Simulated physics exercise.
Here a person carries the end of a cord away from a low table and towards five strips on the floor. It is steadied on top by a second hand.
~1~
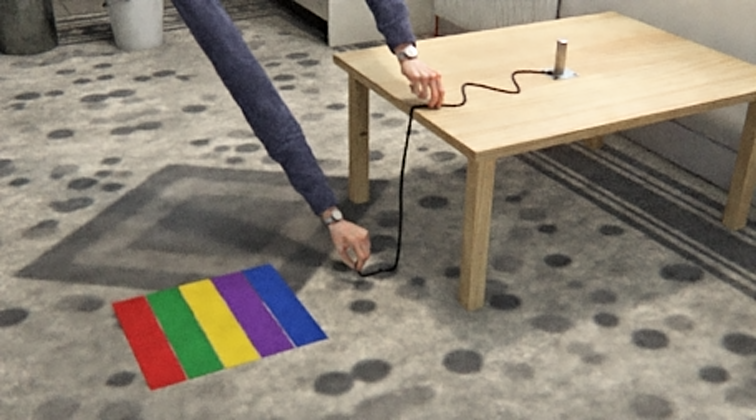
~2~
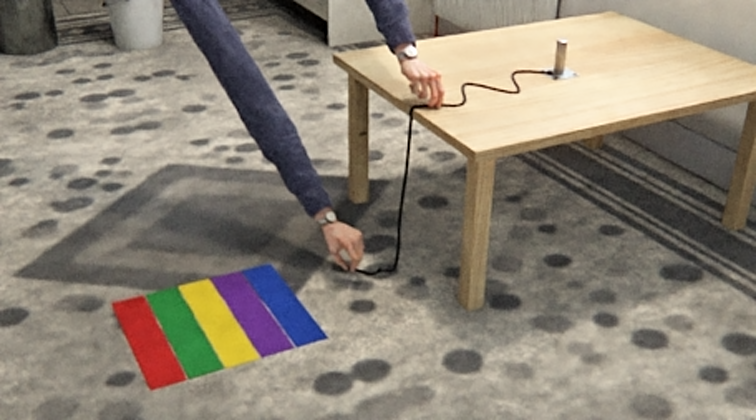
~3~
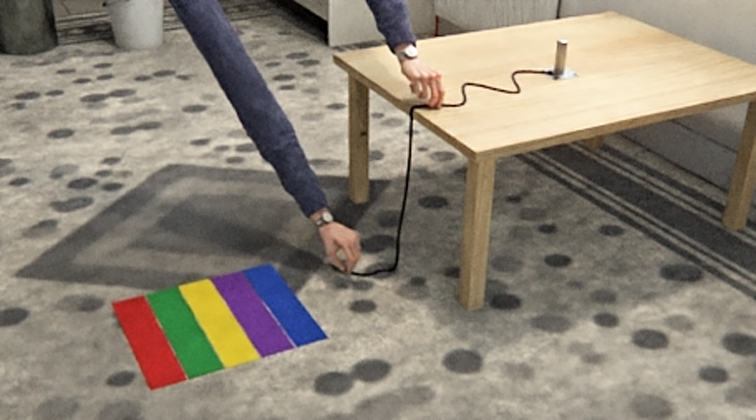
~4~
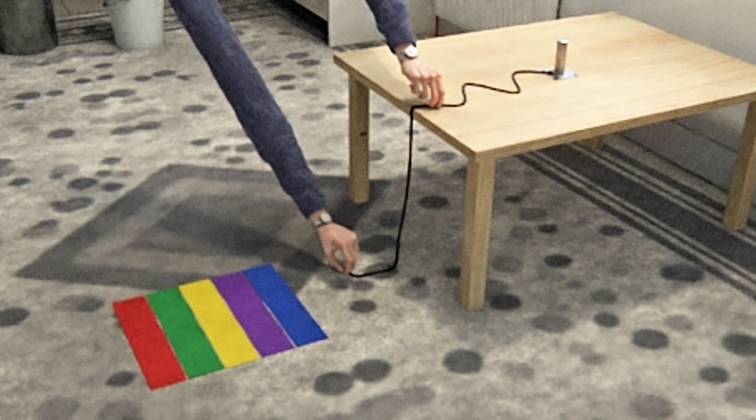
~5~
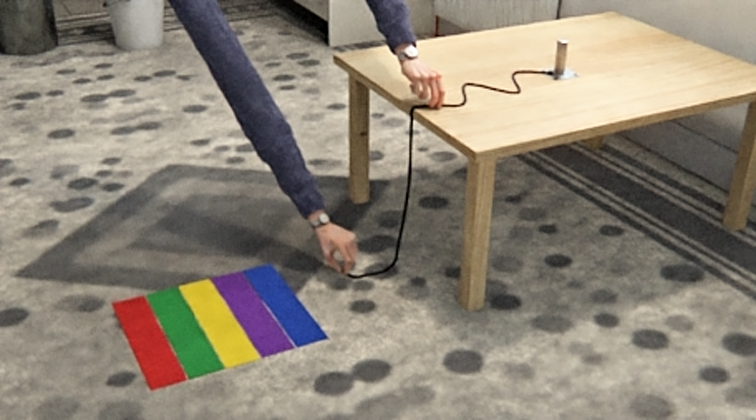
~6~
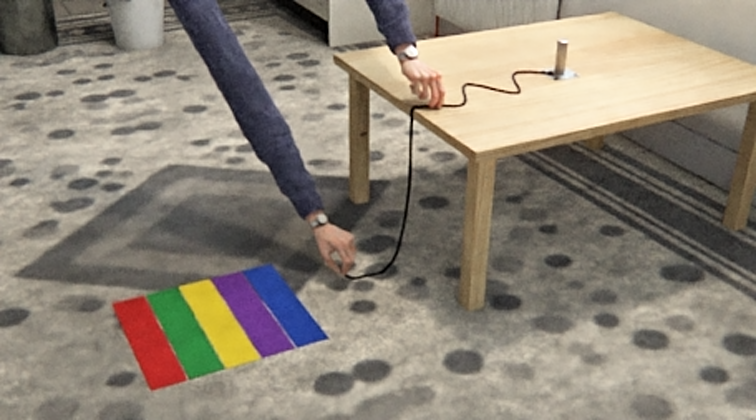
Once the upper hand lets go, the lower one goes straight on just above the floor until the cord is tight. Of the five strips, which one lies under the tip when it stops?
The red strip.
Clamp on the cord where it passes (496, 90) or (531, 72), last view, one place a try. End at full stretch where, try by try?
Try one gives about (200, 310); try two, about (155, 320).
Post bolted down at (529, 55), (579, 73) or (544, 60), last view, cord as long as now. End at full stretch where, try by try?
In order, the pixels are (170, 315), (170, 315) and (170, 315).
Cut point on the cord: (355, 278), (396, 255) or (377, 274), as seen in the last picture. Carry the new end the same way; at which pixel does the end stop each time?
Taking the tries in order gives (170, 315), (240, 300) and (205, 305).
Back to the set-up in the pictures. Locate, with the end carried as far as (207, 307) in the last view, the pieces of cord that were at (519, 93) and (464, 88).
First at (477, 91), next at (422, 104).
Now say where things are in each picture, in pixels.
In the first picture, end (356, 267); blue (302, 328); purple (268, 337); yellow (234, 347); green (198, 358); red (161, 368).
In the second picture, end (350, 269); cord through (519, 72) (505, 92) (465, 97) (411, 117) (404, 190) (397, 258).
In the third picture, end (346, 269).
In the fourth picture, end (344, 270); cord through (519, 72) (505, 92) (465, 98) (411, 117) (407, 189) (397, 257).
In the fifth picture, end (343, 271).
In the sixth picture, end (341, 271); cord through (519, 72) (506, 92) (466, 98) (412, 117) (409, 189) (395, 257).
Soon after, end near (207, 307); over yellow.
After that, end near (169, 317); over green.
At the stop, end near (146, 323); over red. It gets as far as the red strip.
